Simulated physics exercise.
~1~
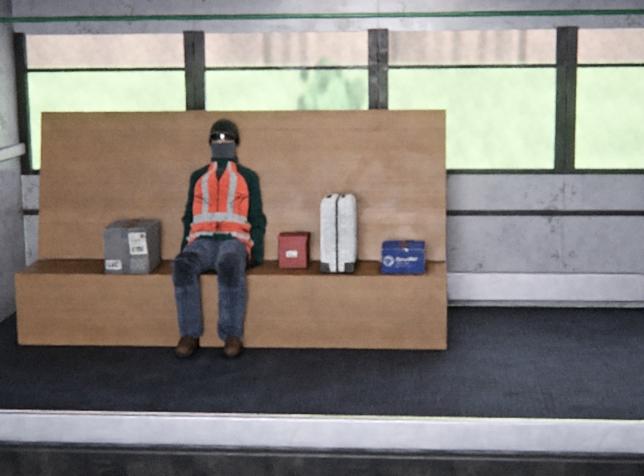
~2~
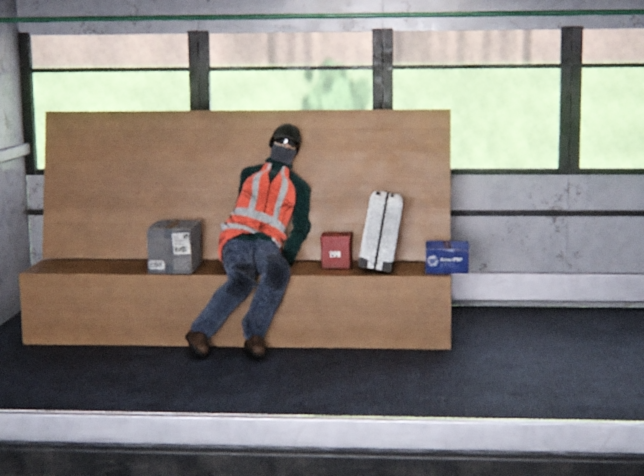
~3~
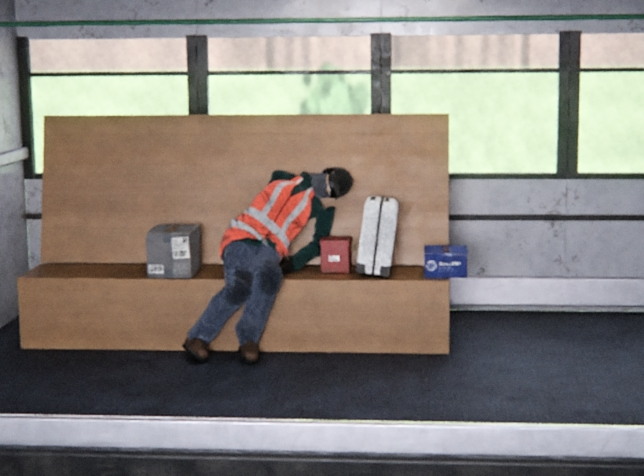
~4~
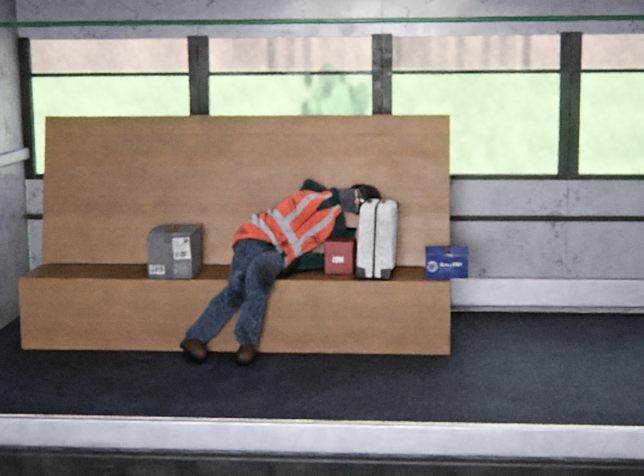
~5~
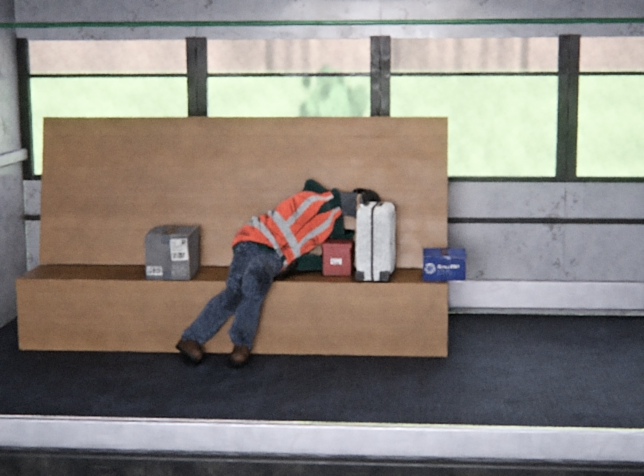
Slumped passenger in orange vest sliding right along a rail car bench with loose bags, then toppling against an upright white case.
